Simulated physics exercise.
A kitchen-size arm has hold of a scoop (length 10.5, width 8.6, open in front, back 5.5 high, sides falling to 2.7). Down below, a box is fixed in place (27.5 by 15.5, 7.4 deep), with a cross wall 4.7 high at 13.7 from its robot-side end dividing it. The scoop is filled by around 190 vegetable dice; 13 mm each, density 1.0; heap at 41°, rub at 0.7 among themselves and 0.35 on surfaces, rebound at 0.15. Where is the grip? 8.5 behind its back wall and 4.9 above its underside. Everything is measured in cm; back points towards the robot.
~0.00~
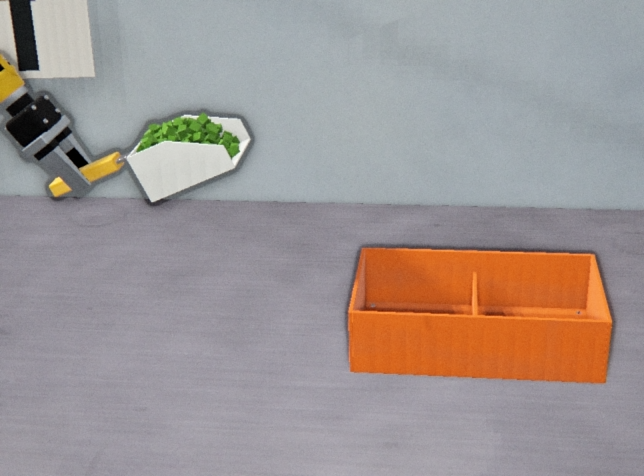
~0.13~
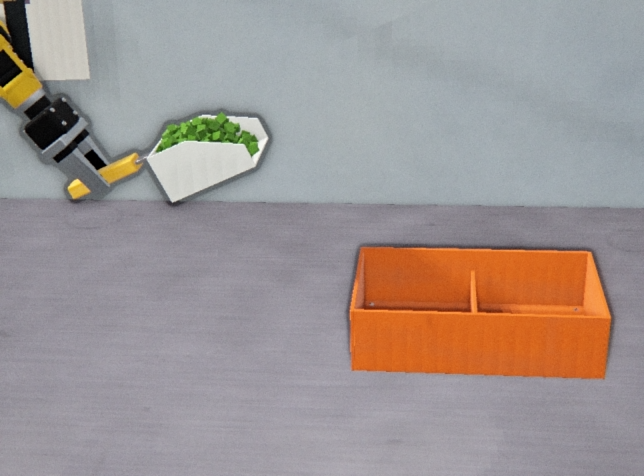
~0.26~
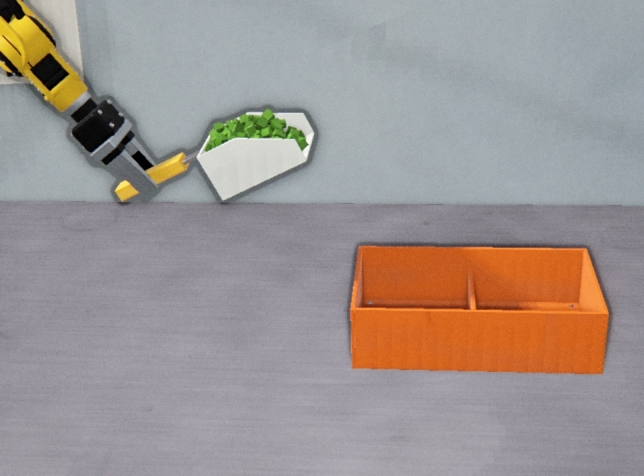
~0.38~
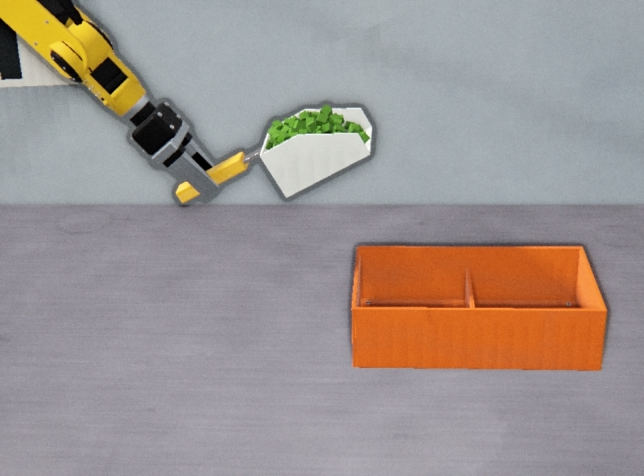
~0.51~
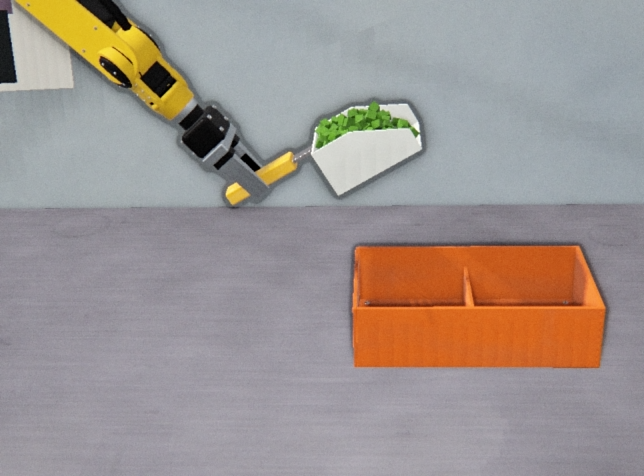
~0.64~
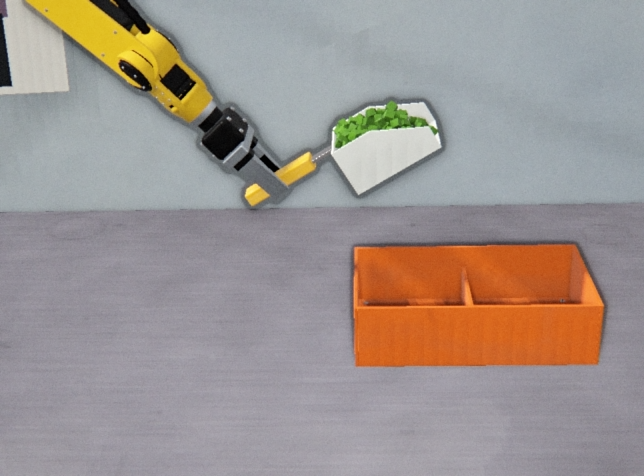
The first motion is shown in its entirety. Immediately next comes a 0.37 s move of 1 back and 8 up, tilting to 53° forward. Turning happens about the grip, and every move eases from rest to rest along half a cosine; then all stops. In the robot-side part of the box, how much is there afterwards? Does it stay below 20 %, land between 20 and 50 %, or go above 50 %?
It goes above 50 %.
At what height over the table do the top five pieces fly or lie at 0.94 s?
They're roughly 18 centimetres up.
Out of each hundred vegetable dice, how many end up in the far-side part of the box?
Roughly 0 %.
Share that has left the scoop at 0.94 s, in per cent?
I'd put it at some 40 percent up to then.
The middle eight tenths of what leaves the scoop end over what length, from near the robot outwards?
It spans some 12 centimetres.
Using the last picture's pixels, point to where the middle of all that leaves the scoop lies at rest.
I'd point to somewhere near (380, 323).
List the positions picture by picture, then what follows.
The scoop floor at (194, 170), tilted 24° backward; upper third of the load around (182, 137), from x 140 to 235, top at y 120; 192 on the scoop, in the first frame.
The scoop floor at (213, 170), tilted 25° backward; upper third of the load around (201, 137), from x 160 to 255, top at y 120, in the second frame.
The scoop floor at (261, 167), tilted 26° backward; upper third of the load around (251, 134), from x 210 to 300, top at y 115, in the third frame.
The scoop floor at (321, 163), tilted 29° backward; upper third of the load around (312, 130), from x 270 to 365, top at y 110, in the fourth frame.
The scoop floor at (371, 160), tilted 30° backward; upper third of the load around (364, 128), from x 320 to 415, top at y 110, in the fifth frame.
The scoop floor at (389, 158), tilted 31° backward; upper third of the load around (383, 127), from x 340 to 430, top at y 110; 192 on the scoop, in the sixth frame.
After 0.79 s, tilted 2° backward, highest piece 25 above the table; 192 on the scoop.
After 0.94 s, tilted 45° forward, highest piece 18 above the table; 118 on the scoop, 71 in the robot-side part, 3 in flight or on a rim.
After 1.21 s, tilted 53° forward, highest piece 11 above the table; 135 in the robot-side part, 42 on the table or floor, 1 on the scoop, 14 in flight or on a rim.
After 2.26 s, tilted 53° forward, highest piece 3 above the table; 135 in the robot-side part, 57 on the table or floor.
In the end, 135 in the robot-side part, 57 on the table or floor. That is 70 % in the robot-side part of the box.
